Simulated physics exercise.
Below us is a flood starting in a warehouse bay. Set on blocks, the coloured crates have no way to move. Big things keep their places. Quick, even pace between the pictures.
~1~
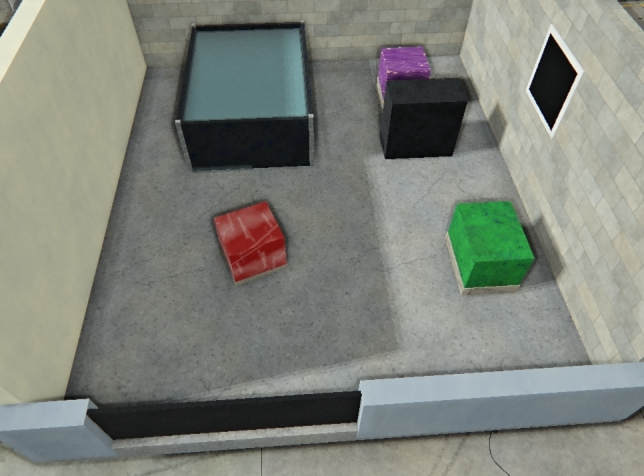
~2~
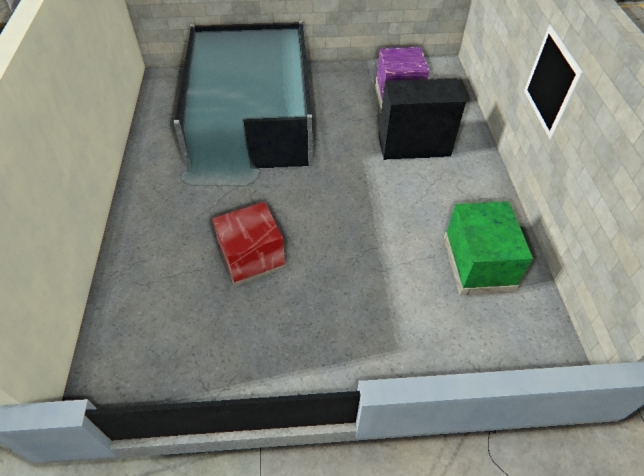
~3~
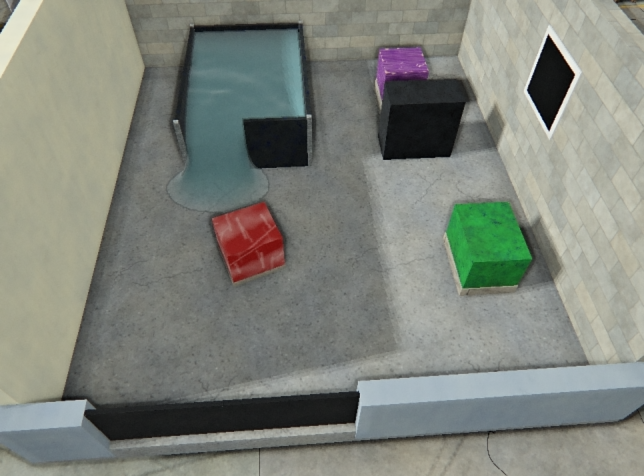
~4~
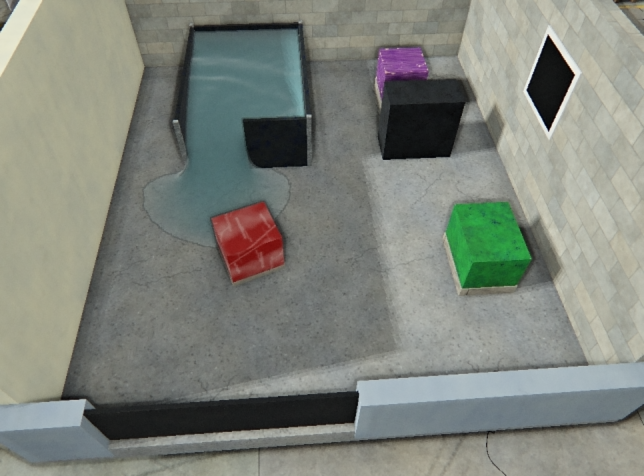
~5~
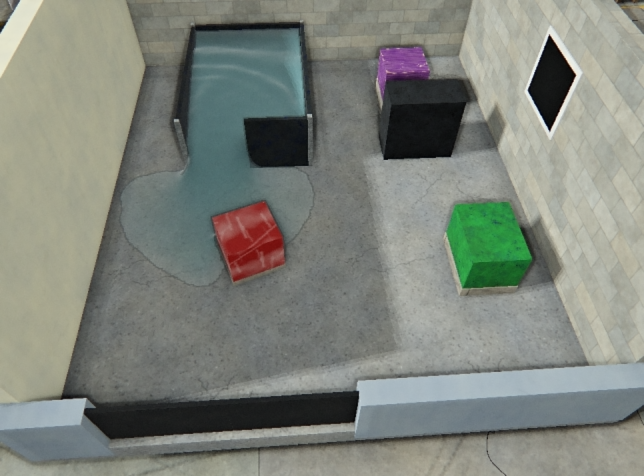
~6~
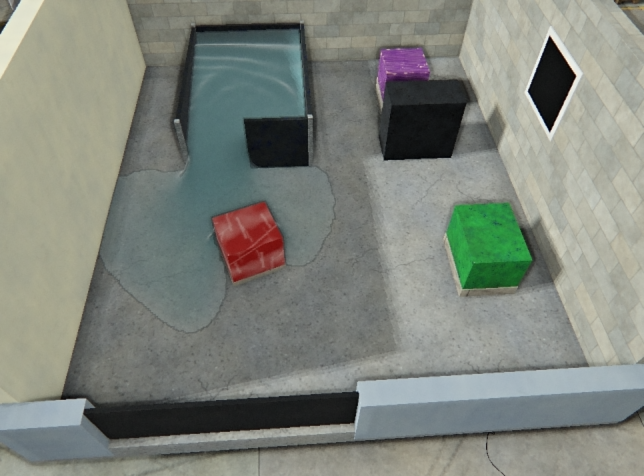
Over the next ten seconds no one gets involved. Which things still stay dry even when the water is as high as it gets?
My prediction: The red crate is affected by the water; the green crate is affected by the water; the purple crate is unaffected by the water.
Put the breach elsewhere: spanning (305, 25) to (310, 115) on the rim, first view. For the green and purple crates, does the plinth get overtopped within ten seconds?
Note: Green one is overtopped; purple one is overtopped.
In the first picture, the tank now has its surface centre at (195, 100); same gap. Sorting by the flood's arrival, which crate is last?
Answer: The purple crate.
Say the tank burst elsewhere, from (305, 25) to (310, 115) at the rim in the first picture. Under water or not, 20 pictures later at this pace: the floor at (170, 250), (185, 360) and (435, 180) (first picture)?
One after the other: No water, dry, covered.
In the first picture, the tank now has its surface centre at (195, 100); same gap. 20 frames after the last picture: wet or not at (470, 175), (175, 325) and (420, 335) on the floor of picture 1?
Taking the three spots in order: Bare, swamped, swamped.
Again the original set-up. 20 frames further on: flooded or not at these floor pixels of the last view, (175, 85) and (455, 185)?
Taking the two points in turn, the first is spared and the second is waterlogged.
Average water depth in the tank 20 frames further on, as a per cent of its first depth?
Around 46 percent.
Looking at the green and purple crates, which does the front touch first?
The answer is the one in green.
A moment on, water covers 30 % of the floor; the red crate water round its plinth, the green crate not reached, the purple crate not reached.
Next, water covers 45 % of the floor; the red crate water round its plinth, the green crate water round its plinth, the purple crate not reached.
Then, water covers 65 % of the floor; the red crate water round its plinth, the green crate water round its plinth, the purple crate water round its plinth.
Later, water covers 85 % of the floor; the red crate water round its plinth, the green crate water round its plinth, the purple crate water round its plinth.
In the end, water covers 100 % of the floor; the red crate was topped, the green crate was topped, the purple crate stayed above the water.
